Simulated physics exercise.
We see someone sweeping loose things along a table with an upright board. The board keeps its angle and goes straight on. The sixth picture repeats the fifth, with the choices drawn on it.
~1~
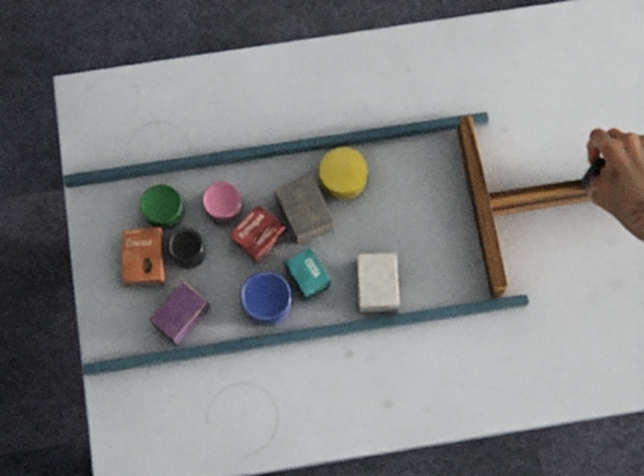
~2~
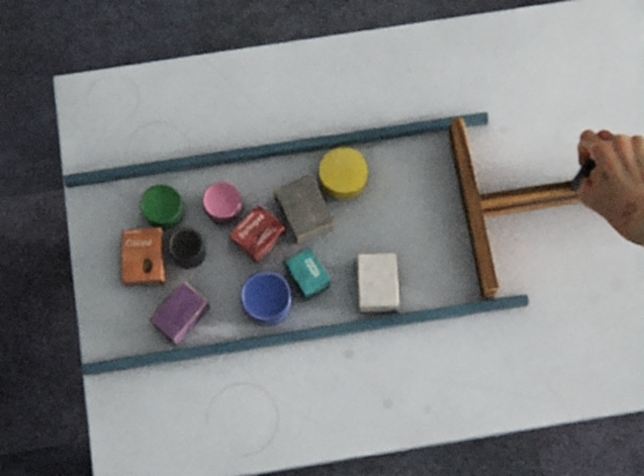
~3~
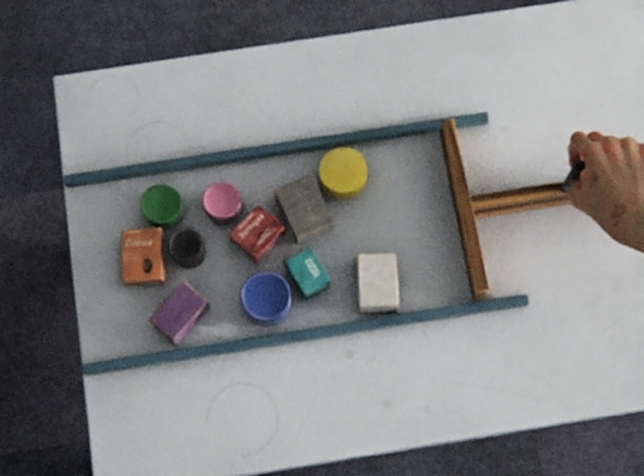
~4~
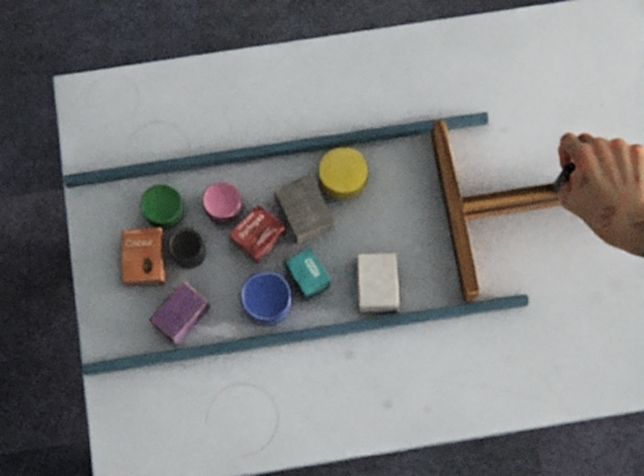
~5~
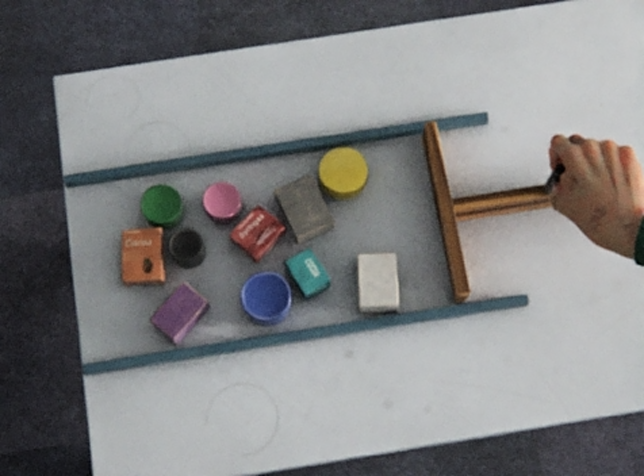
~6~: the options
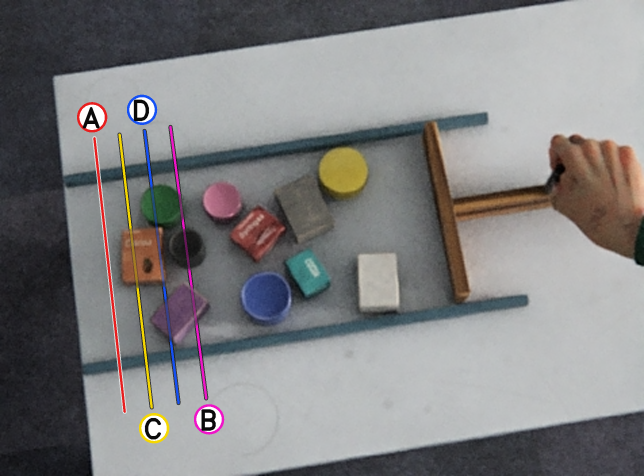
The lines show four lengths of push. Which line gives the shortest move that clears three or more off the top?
D is the first line that does it.
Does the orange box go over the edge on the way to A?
Yes.
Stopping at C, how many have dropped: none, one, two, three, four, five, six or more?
Six or more.
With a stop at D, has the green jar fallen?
Yes.
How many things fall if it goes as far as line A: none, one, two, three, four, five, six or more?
By then, six or more.
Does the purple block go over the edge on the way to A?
Yes.
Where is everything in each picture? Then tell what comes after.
In the first frame, purple block (181, 313); green jar (163, 207); turquoise packet (308, 274).
In the second frame, board (475, 201); white block (378, 283).
In the third frame, board (466, 203); pink tub (222, 203).
In the fourth frame, board (456, 204); orange box (143, 258).
In the fifth frame, board (447, 205); black jar (187, 249); grey block (304, 210); purple block (181, 313).
On the marked copy, A at (109, 270); B at (188, 258); C at (135, 266); D at (161, 262).
Taking D. A third of the way, board (345, 221); yellow tin (305, 176); white block (329, 291).
Two thirds of the way, board (242, 237); purple block (113, 326); orange box (108, 258).
When it is over, board (161, 250); purple block over the edge; black jar over the edge; four fallen.
As for the rest, A drops eight, but is farther than needed; B drops only two; C drops seven, but is farther than needed.
